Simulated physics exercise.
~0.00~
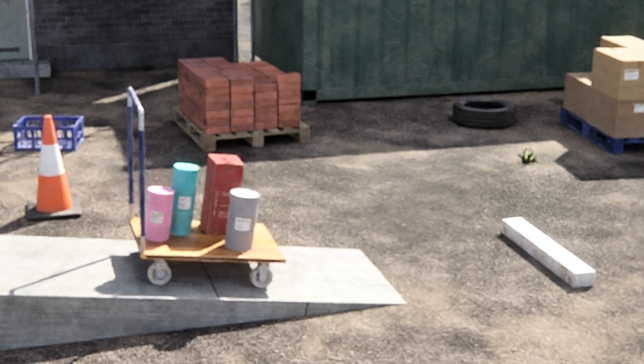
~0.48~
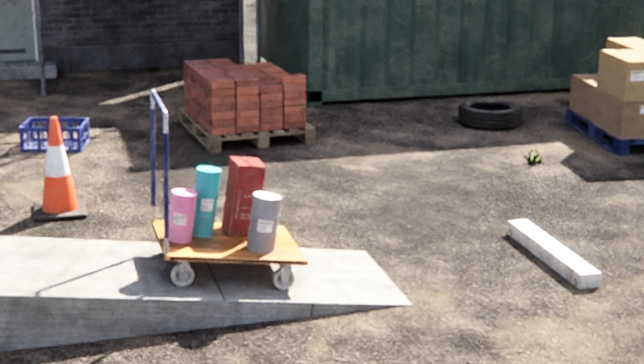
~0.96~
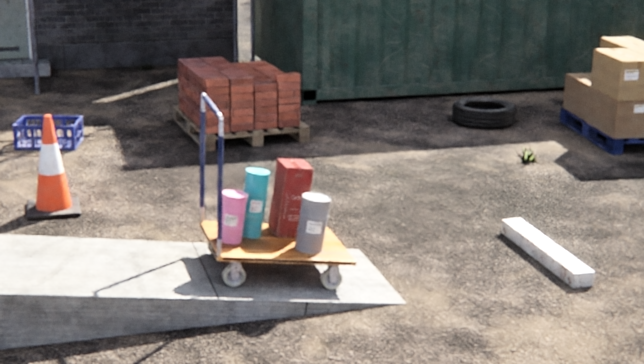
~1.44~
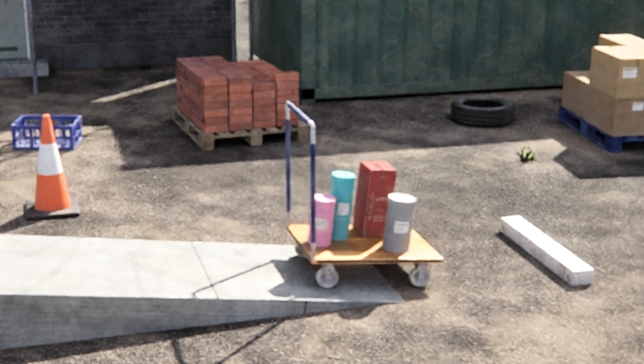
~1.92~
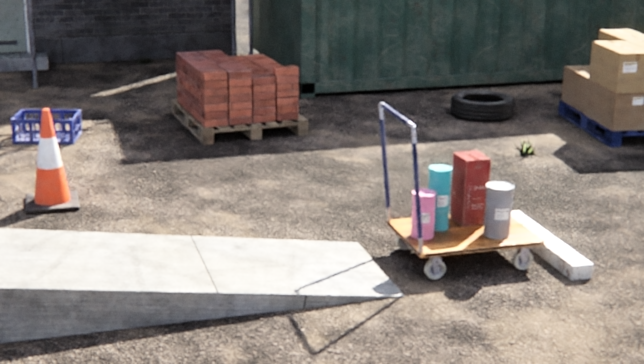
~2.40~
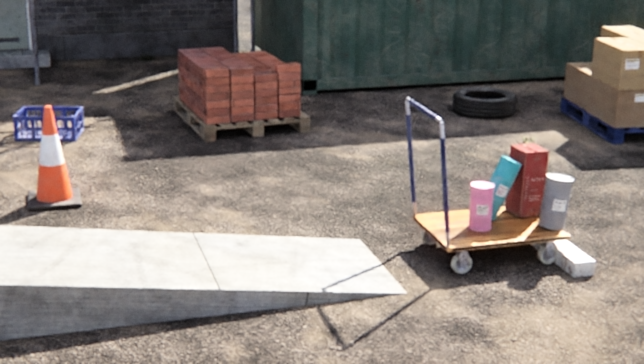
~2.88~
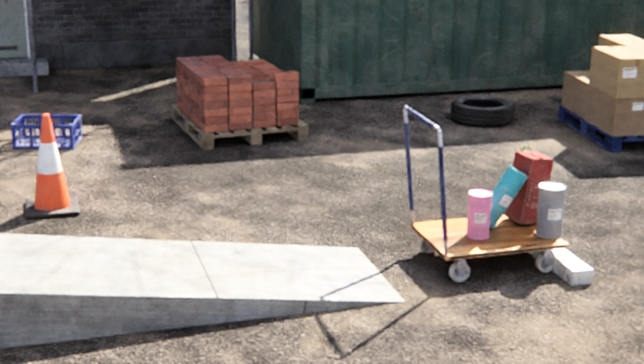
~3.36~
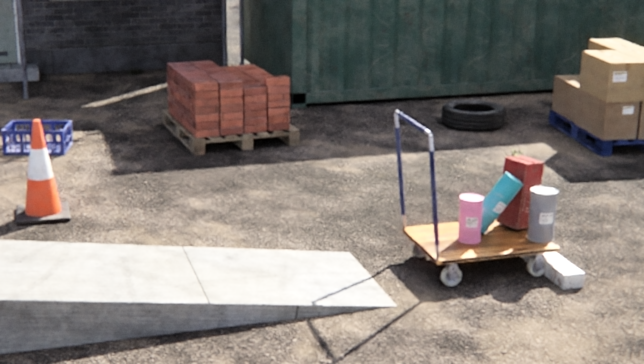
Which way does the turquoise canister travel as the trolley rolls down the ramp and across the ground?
It travels to the right, riding on the trolley towards the kerb.
